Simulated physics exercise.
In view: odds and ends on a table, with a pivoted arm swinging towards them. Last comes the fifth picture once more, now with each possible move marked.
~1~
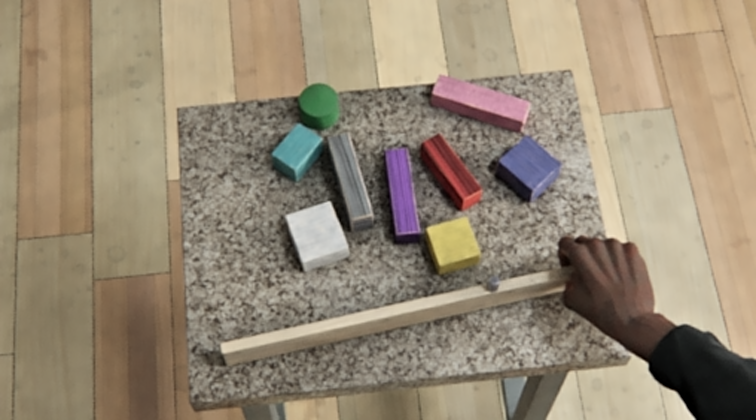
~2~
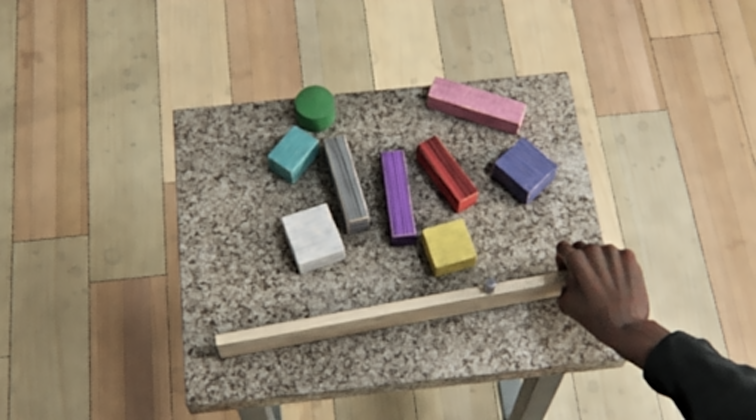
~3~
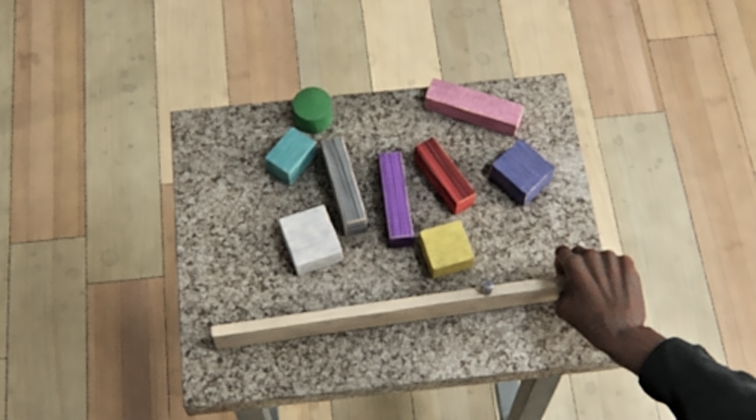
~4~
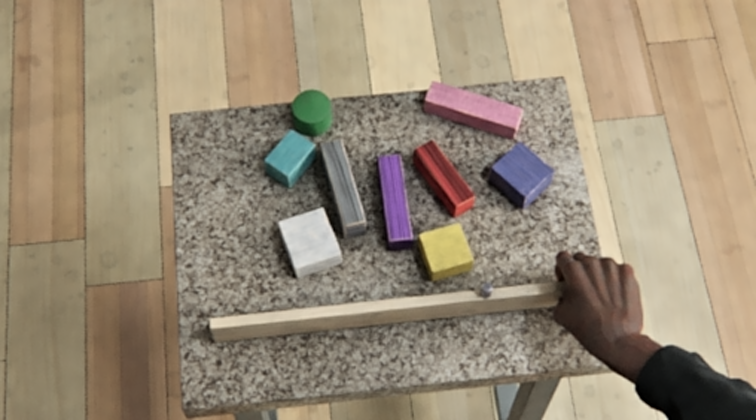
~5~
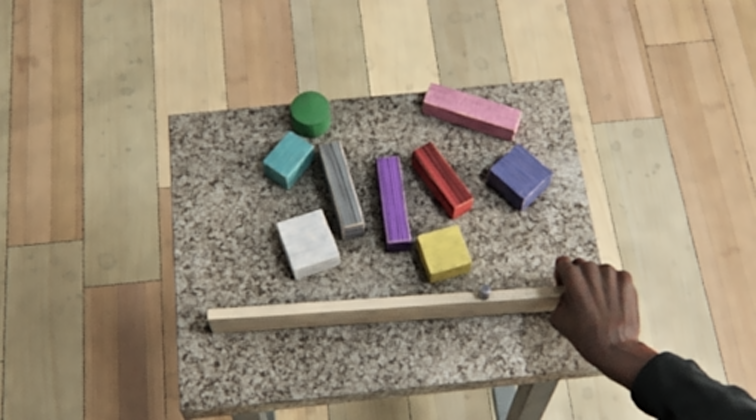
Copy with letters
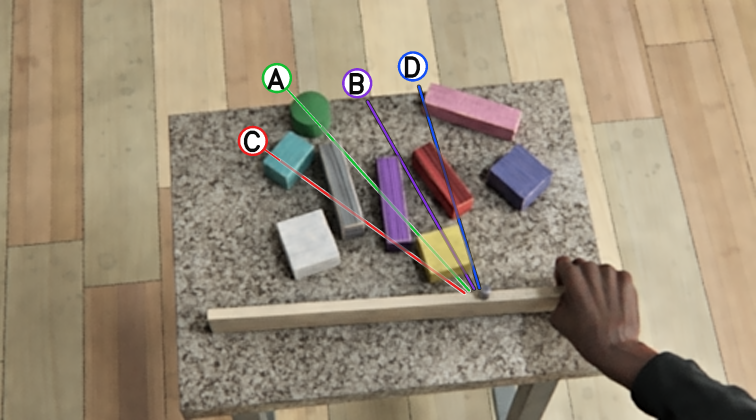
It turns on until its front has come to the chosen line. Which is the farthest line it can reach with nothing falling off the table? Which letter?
At C, and not beyond.
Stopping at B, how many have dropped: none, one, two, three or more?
In all, two.
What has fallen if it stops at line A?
The green tin.
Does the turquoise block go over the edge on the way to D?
Yes.
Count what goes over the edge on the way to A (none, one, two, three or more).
One.
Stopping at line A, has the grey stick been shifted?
Yes.
On the marked copy, A at (392, 206); B at (419, 192); C at (370, 225); D at (448, 184).
Taking C. A third of the way, arm (345, 269); white block (312, 235); green tin (311, 115).
Two thirds of the way, arm (358, 235); grey stick (359, 177); white block (324, 188).
When it is over, arm (372, 216); green tin (317, 107); turquoise block (296, 140); nothing has fallen.
As for the rest, A drops the green tin; B drops the green tin and turquoise block; D drops the green tin and turquoise block.
